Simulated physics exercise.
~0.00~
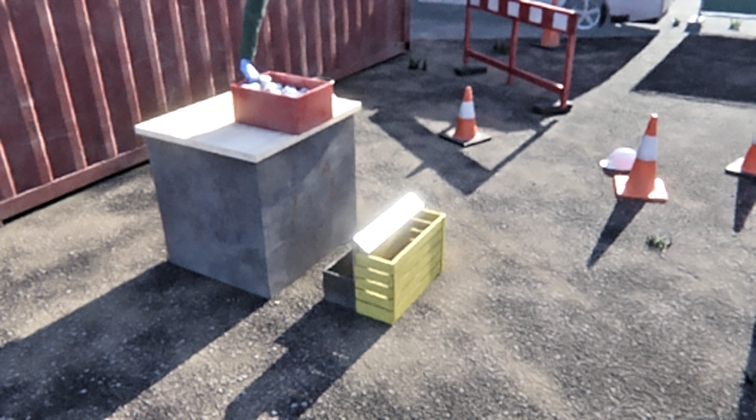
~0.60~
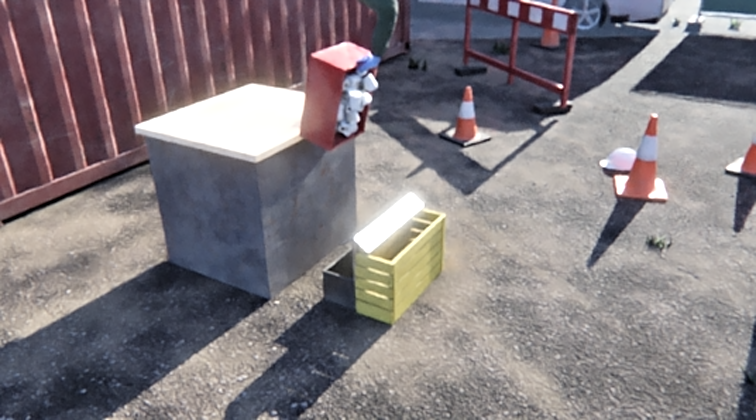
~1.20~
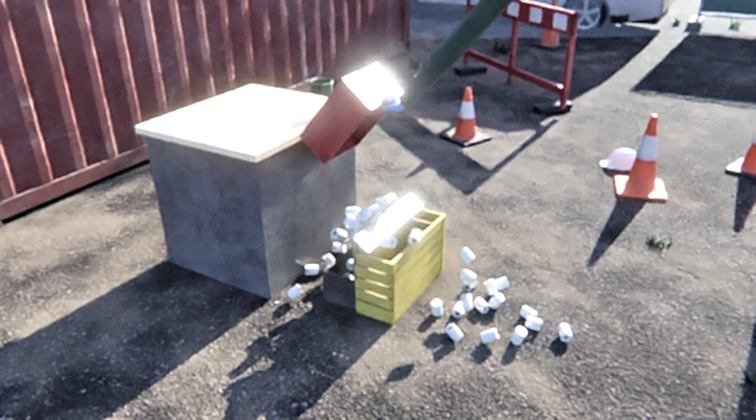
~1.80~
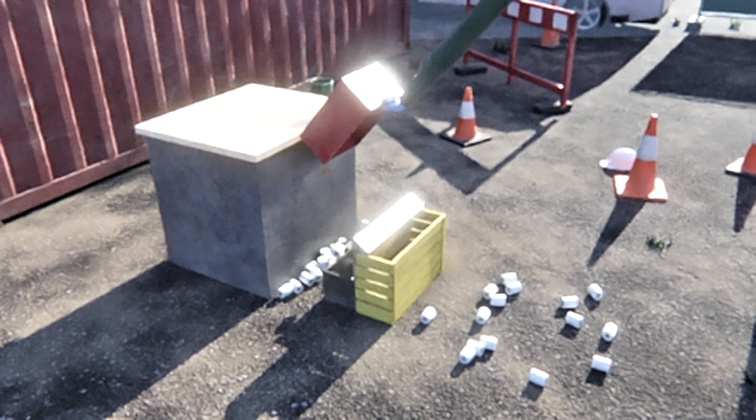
In a sunlit asphalt yard beside a red corrugated container, a green arm tips a red crate off the end of a bench, spilling white rolls over a black tote and a yellow slatted tub; many scatter on the ground to both sides, while the crate stays tilted.
